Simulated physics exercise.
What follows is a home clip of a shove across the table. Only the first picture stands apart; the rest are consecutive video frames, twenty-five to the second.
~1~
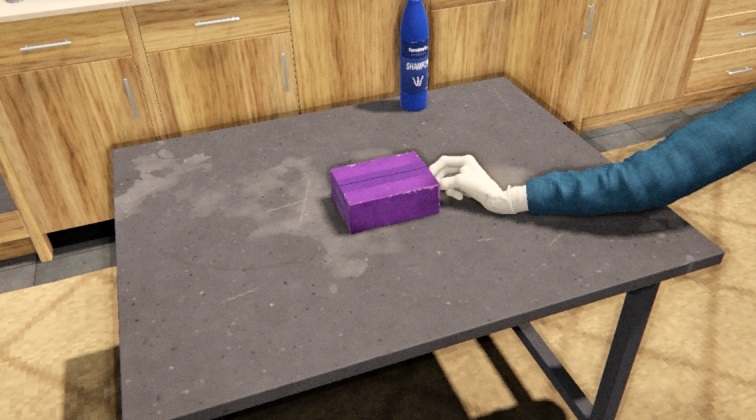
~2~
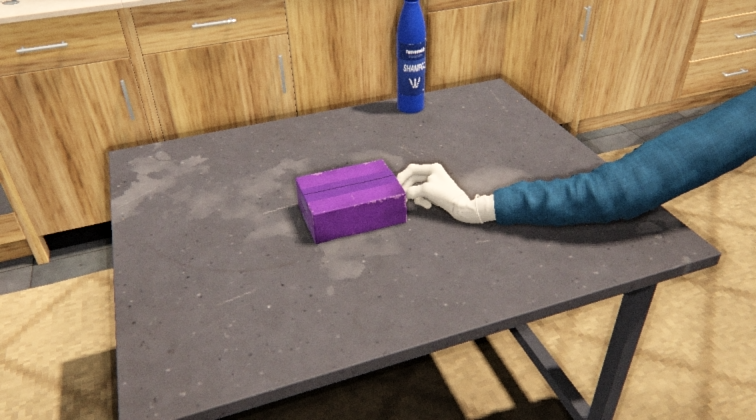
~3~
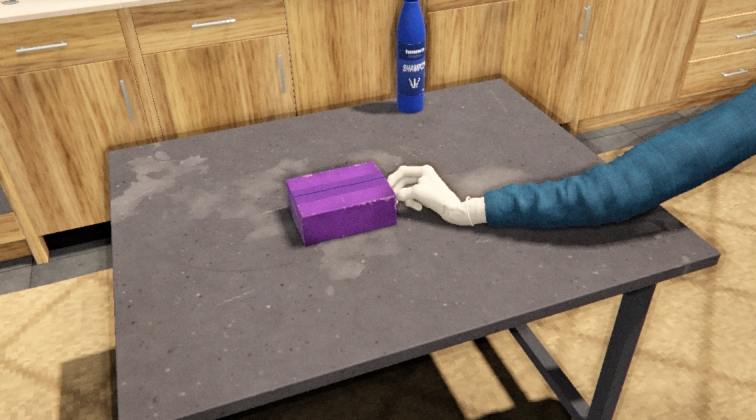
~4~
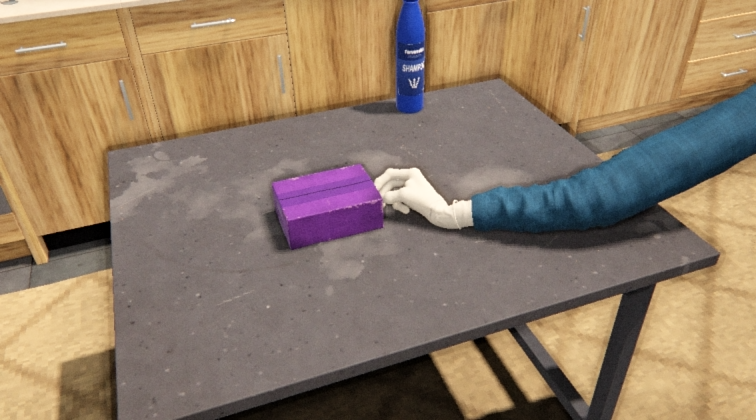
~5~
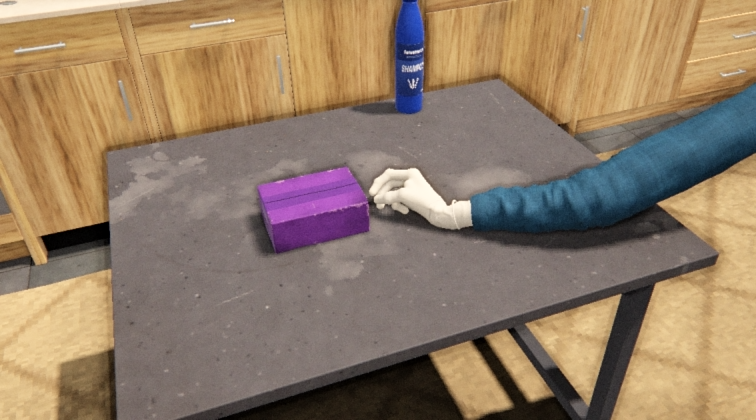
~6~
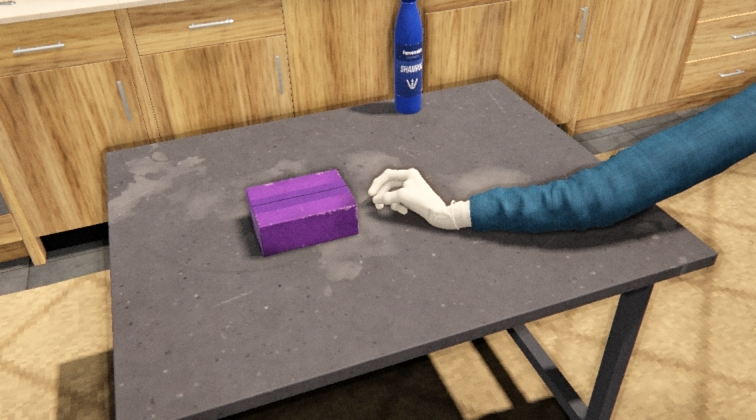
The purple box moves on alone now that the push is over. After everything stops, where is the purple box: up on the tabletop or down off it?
Predicted result: On the table.
Then, 0.10 s later than the last frame, purple box moved a little near (290, 214).
Then, 0.50 s later than the last frame, purple box resting near (290, 214).
When it is over, moved from the start, purple box. End places, in pixels of the last picture, purple box near (290, 214).
